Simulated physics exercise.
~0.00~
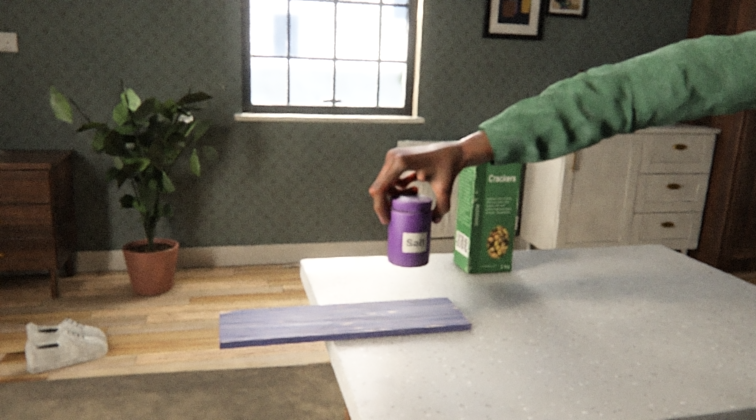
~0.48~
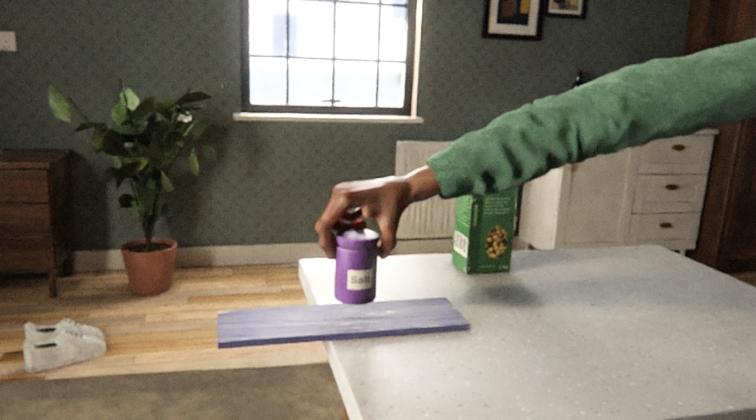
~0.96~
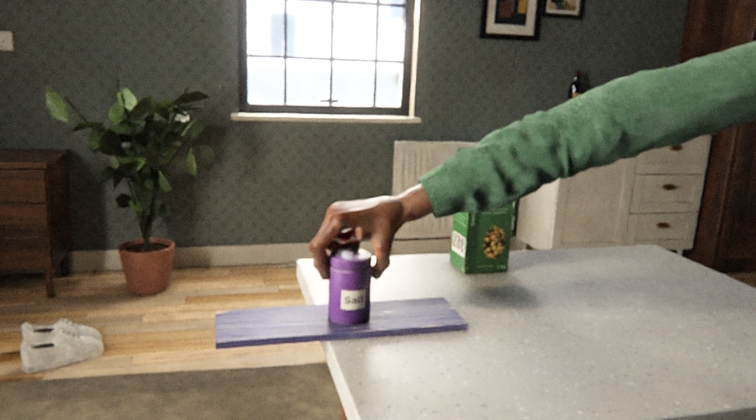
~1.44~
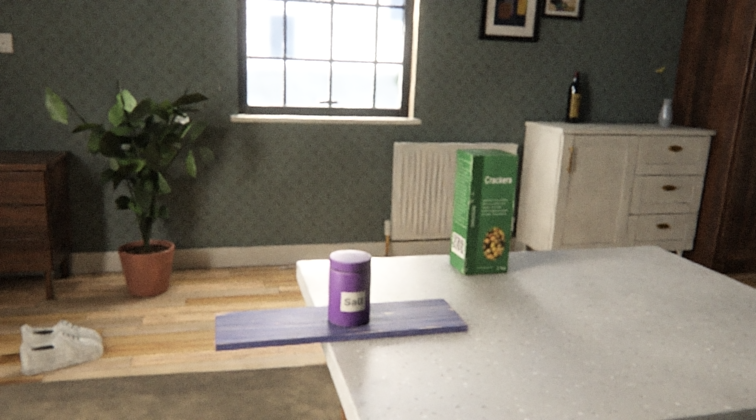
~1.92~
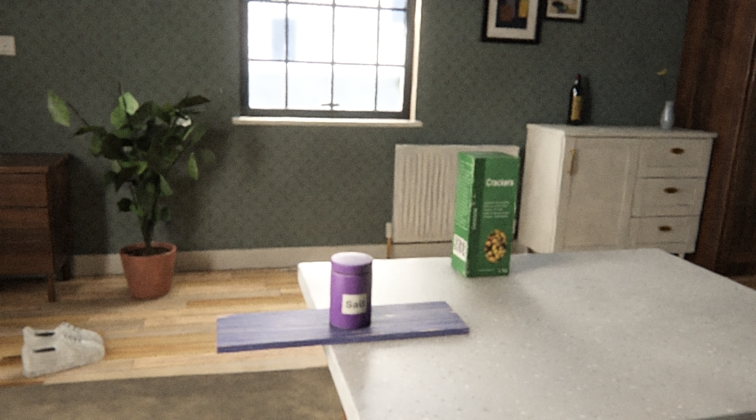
A hand in a green sleeve lowered a purple salt jar onto a blue board jutting over the table's edge, near a green cracker carton, then let go and withdrew, and the board stayed balanced with the jar upright on it.
